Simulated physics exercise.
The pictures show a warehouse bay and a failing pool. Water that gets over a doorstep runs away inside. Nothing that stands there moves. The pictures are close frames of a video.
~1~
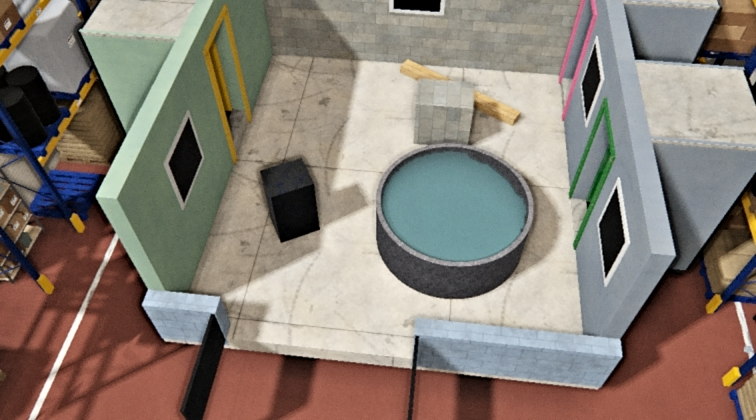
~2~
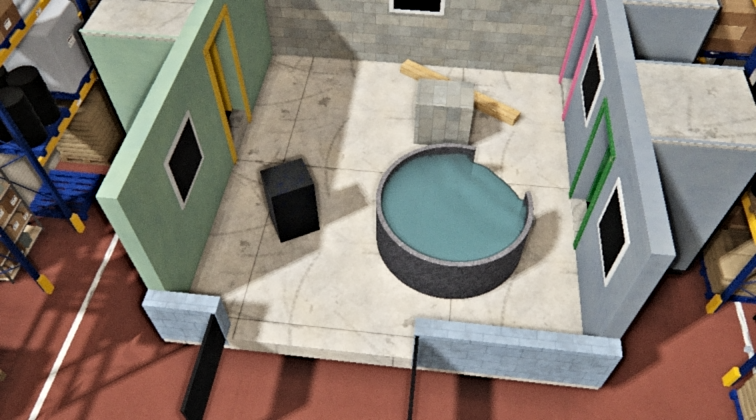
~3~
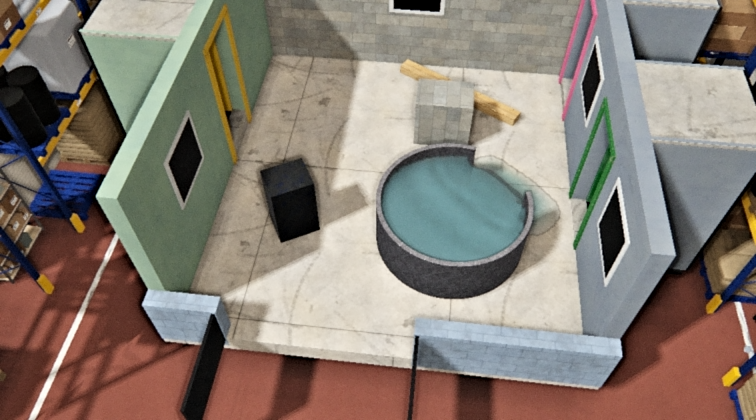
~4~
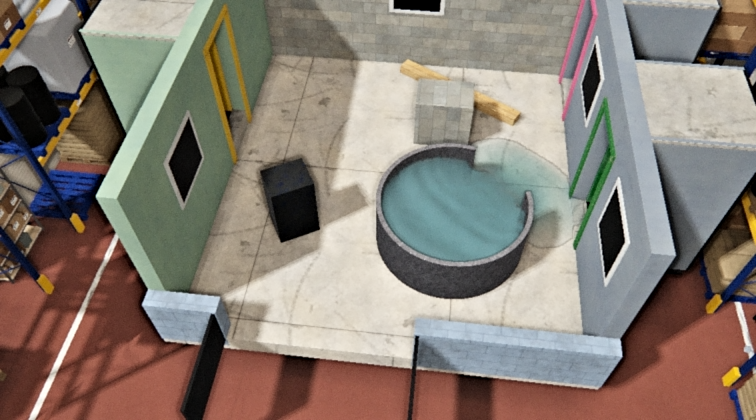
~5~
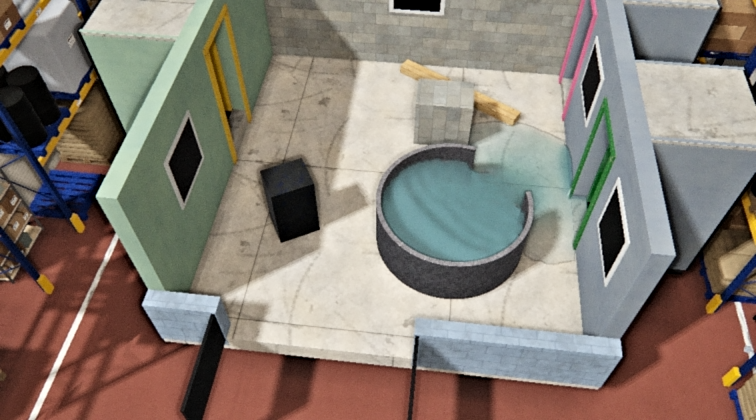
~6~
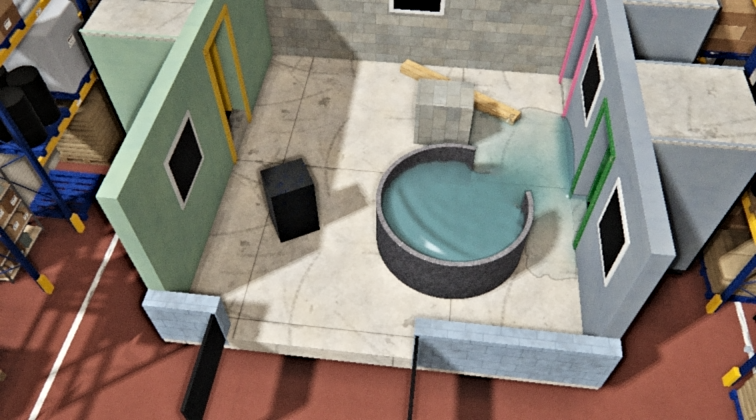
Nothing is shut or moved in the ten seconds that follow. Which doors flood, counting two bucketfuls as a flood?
The pink door lets in a lot; the yellow door admits no more than that; the green door lets in a lot.
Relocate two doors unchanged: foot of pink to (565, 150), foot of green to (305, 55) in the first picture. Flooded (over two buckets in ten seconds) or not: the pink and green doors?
Then: The pink one floods, the green one passes that mark.
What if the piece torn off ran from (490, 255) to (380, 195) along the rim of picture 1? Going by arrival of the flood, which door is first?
The green one.
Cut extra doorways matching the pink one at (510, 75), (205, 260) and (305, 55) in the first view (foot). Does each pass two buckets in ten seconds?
In turn: Goes over, is under, keeps below it.
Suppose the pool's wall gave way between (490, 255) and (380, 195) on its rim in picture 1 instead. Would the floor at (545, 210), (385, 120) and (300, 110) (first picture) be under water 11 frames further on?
In turn: Covered, dry, not flooded.
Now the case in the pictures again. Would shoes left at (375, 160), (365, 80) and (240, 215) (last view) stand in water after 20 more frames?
As listed: Clear, wet, no water.
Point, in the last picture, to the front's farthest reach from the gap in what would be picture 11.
Close to (554, 76).
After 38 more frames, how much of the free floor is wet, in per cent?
Roughly 75 per cent.
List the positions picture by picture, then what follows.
The round pool at (454, 204) is whole and still, in the first picture.
Water pours out on the round pool's far side and has run to a hidden place, in the second picture.
The front is at a hidden place, out from the gap on the round pool's far side, in the third picture.
Water pours out on the round pool's far side and has run to (509, 143), in the fourth picture.
Water pours out on the round pool's far side and has run to (528, 128), in the fifth picture.
Water pours out on the round pool's far side and has run to (561, 117), in the sixth picture.
A moment on, water covers 20 % of the floor; the pink door wet at the sill, nothing in, the yellow door not reached, the green door far over two buckets in.
Next, water covers 30 % of the floor; the pink door over two buckets in, the yellow door not reached, the green door far over two buckets in.
Then, water covers 45 % of the floor; the pink door far over two buckets in, the yellow door not reached, the green door far over two buckets in.
Later, water covers 75 % of the floor; the pink door far over two buckets in, the yellow door wet at the sill, nothing in, the green door far over two buckets in.
In the end, water covers 95 % of the floor; the pink door far over two buckets in, the yellow door wet at the sill, nothing in, the green door far over two buckets in.
